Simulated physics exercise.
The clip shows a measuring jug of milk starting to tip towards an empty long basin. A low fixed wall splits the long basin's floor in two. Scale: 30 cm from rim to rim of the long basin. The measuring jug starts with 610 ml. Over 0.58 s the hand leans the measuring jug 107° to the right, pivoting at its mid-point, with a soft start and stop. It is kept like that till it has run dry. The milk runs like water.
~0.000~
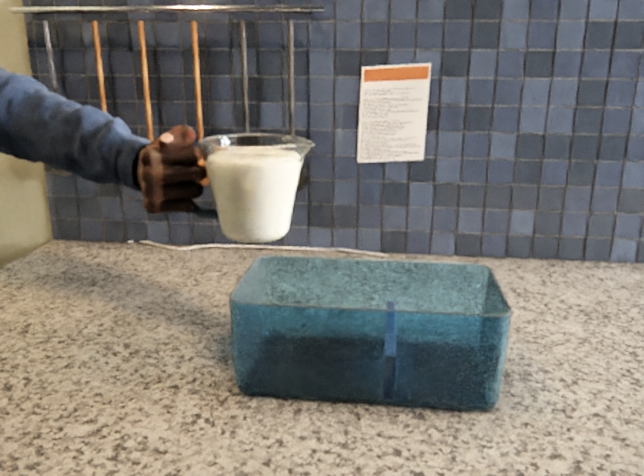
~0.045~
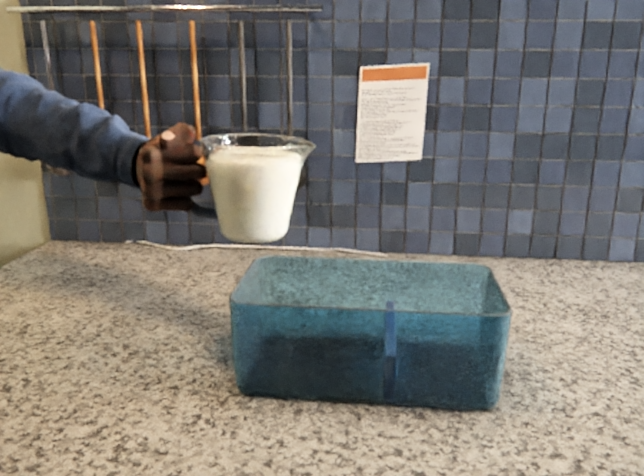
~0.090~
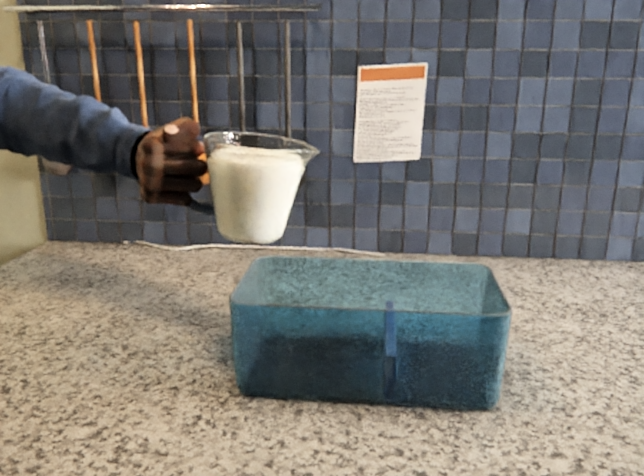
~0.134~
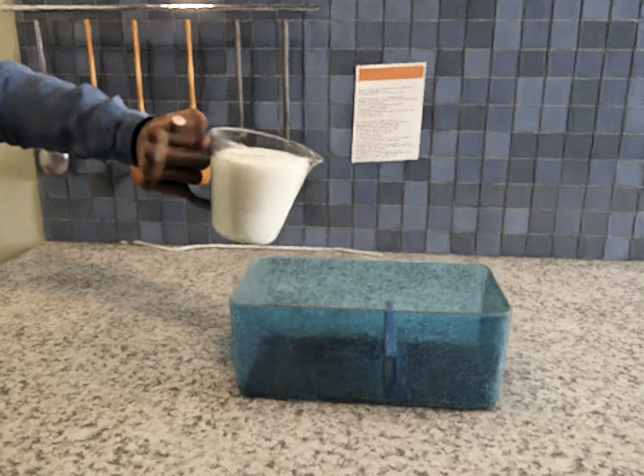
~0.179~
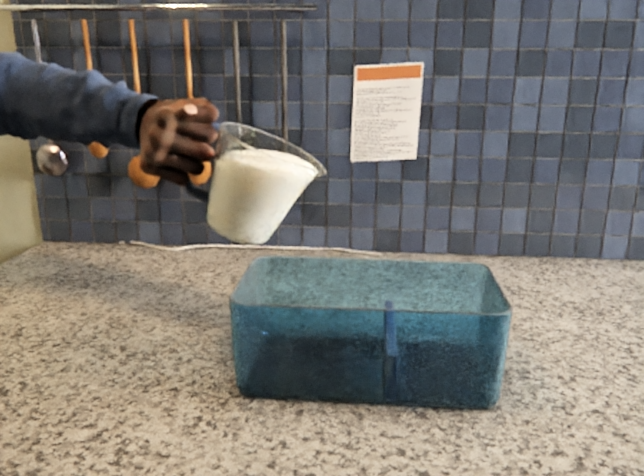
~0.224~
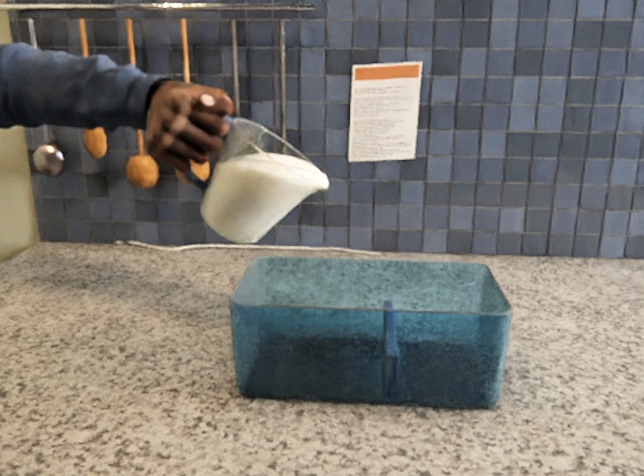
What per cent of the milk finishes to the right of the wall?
About 4 per cent.
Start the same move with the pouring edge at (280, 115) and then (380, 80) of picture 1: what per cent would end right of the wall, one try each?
In turn about 5 and 85 per cent.
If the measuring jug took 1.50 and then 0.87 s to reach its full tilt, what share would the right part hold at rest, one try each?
In turn about 5 and 5 per cent.
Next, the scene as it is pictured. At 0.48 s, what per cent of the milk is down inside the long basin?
Some 40 per cent.
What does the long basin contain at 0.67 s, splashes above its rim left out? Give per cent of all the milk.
Some 86 per cent.
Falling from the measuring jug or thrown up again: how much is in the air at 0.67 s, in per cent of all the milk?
Near 10 in a hundred.
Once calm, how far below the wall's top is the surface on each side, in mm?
Some 36 mm on the left and 56 mm on the right.
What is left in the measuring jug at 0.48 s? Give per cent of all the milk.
Near 38 in a hundred.
Then, 0.48 s in, the tilt is 99° and 39 per cent is still to pour, 40 is left of the wall and 0 right of it.
Then, 0.67 s in, the tilt is 107° and 4 per cent is still to pour, 86 is left of the wall and 1 right of it.
Then, 0.87 s in, the tilt is 107° and 0 per cent is still to pour, 91 is left of the wall and 4 right of it.
Then, 1.08 s in, the tilt is 107° and 0 per cent is still to pour, 91 is left of the wall and 4 right of it.
Finally, 92 per cent lies left of the wall, 4 right of it and 4 outside.
